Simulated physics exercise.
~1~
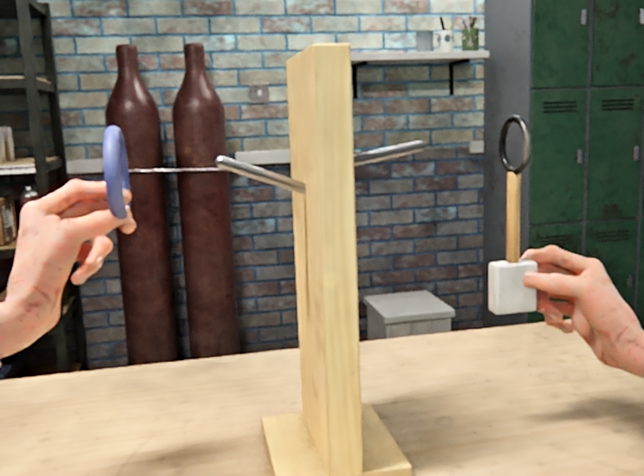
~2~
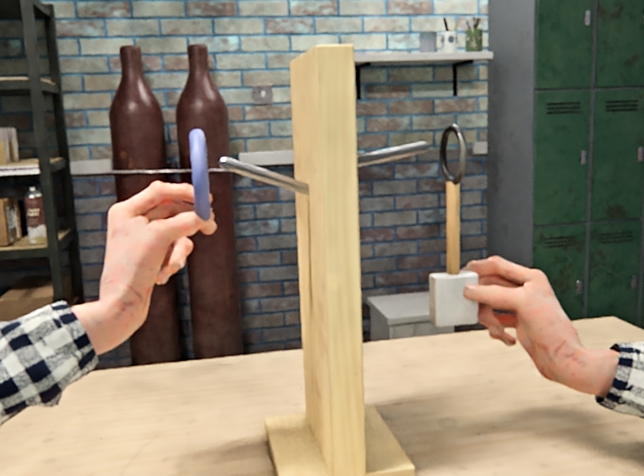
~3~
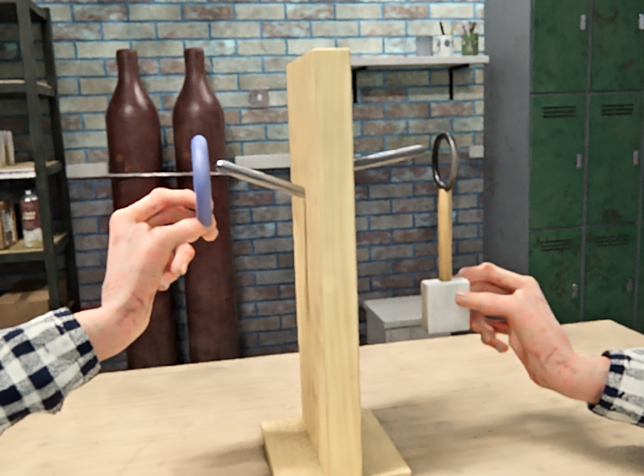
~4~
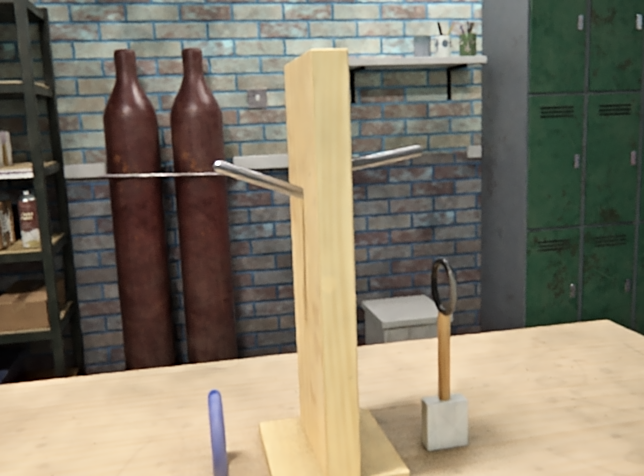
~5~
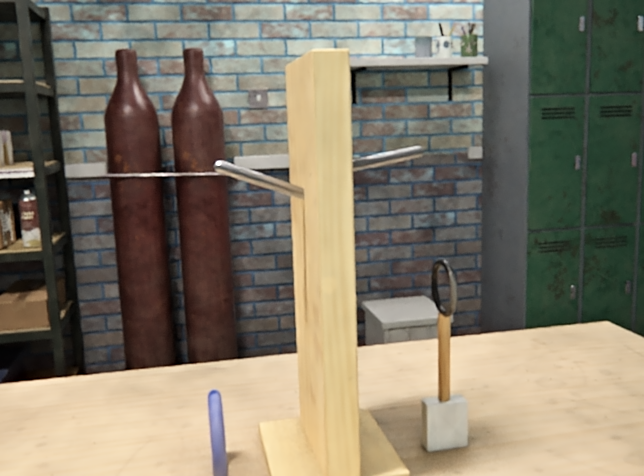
At first, two hands bring objects toward a wooden post with metal pegs on a table, the left one holding a blue ring and the right one a white block with a wooden handle and a dark loop. The blue ring moves right and the white brush-like object moves left, each nearing the pegs. The hands hold them close to the post with little further movement. Then both hands let go and leave, and both objects drop to the tabletop. In the end, they stand still on either side of the post, with neither hanging from a peg.
